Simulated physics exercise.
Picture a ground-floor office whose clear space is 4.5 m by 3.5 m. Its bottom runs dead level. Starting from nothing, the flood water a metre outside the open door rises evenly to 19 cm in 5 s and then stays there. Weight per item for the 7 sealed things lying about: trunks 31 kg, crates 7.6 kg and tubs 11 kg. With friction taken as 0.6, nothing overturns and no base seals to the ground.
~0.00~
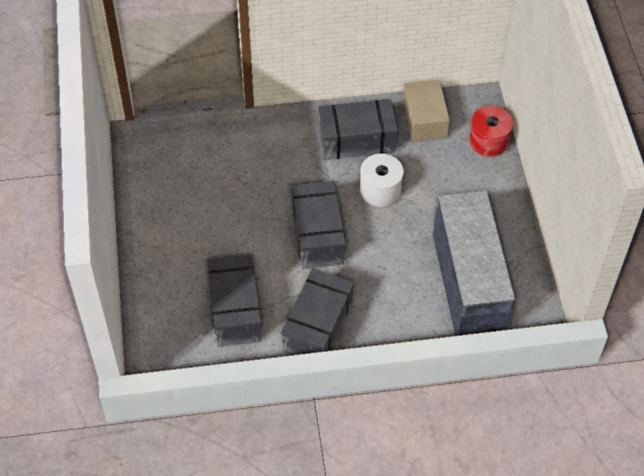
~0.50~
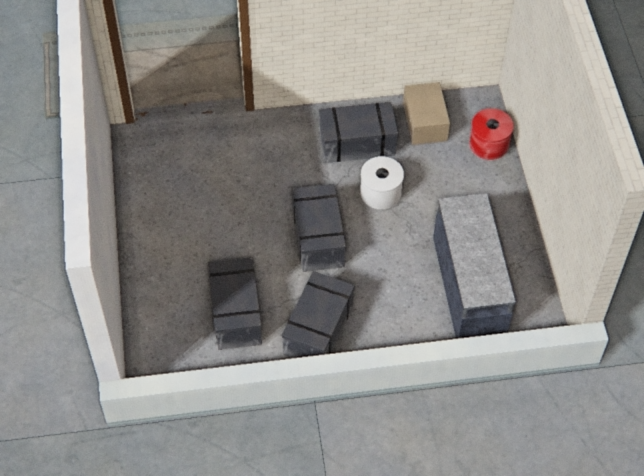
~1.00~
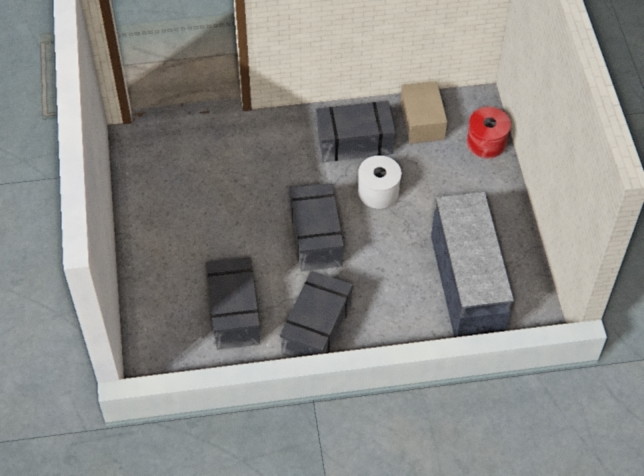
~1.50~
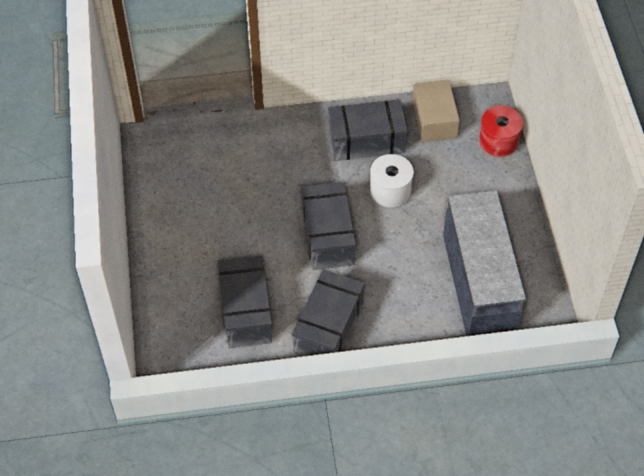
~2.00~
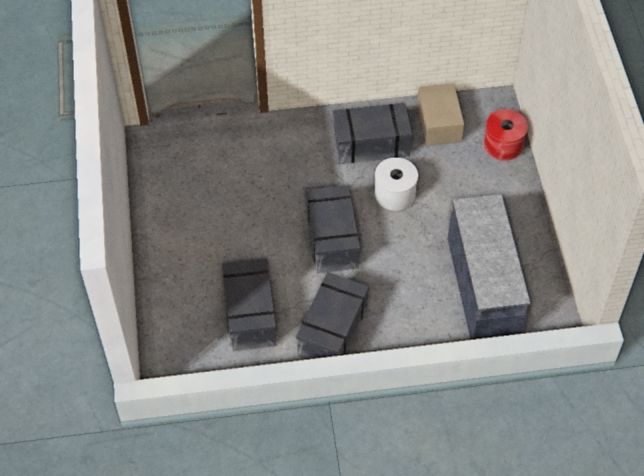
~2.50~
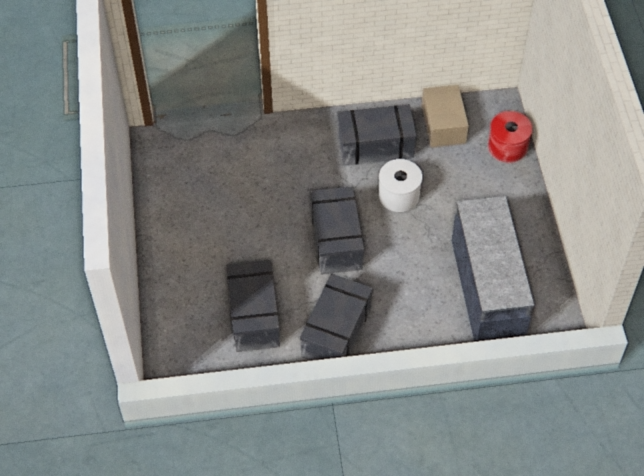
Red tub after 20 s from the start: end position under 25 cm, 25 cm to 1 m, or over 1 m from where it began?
Movement: Limited.
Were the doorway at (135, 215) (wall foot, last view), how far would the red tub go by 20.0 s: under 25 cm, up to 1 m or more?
Note: Red tub displaced a long way.
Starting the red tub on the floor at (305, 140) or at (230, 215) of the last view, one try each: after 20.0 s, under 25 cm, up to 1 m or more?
Going in order, it gets pushed a long way and then it gets pushed a long way.
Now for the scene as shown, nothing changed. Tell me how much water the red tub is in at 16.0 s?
I'd say around 13 cm.
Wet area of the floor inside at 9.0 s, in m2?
Some 11.0 m2 of it.
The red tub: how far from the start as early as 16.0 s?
Displacement by then near 60 cm.
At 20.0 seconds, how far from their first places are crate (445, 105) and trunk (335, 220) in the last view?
First 30 cm, then 100 cm.
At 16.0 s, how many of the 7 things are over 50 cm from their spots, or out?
Tally at that time: 5.
After 4.0 s the red tub is near (512, 127), 0.0 m from its start, aground; 0 afloat.
After 9.0 s the red tub is near (512, 127), 0.0 m from its start, aground; 1 afloat.
After 16.0 s the red tub is near (497, 80), 0.6 m from its start, afloat; 7 afloat.
After 20.0 s the red tub is near (470, 82), 0.7 m from its start, afloat; 7 afloat.
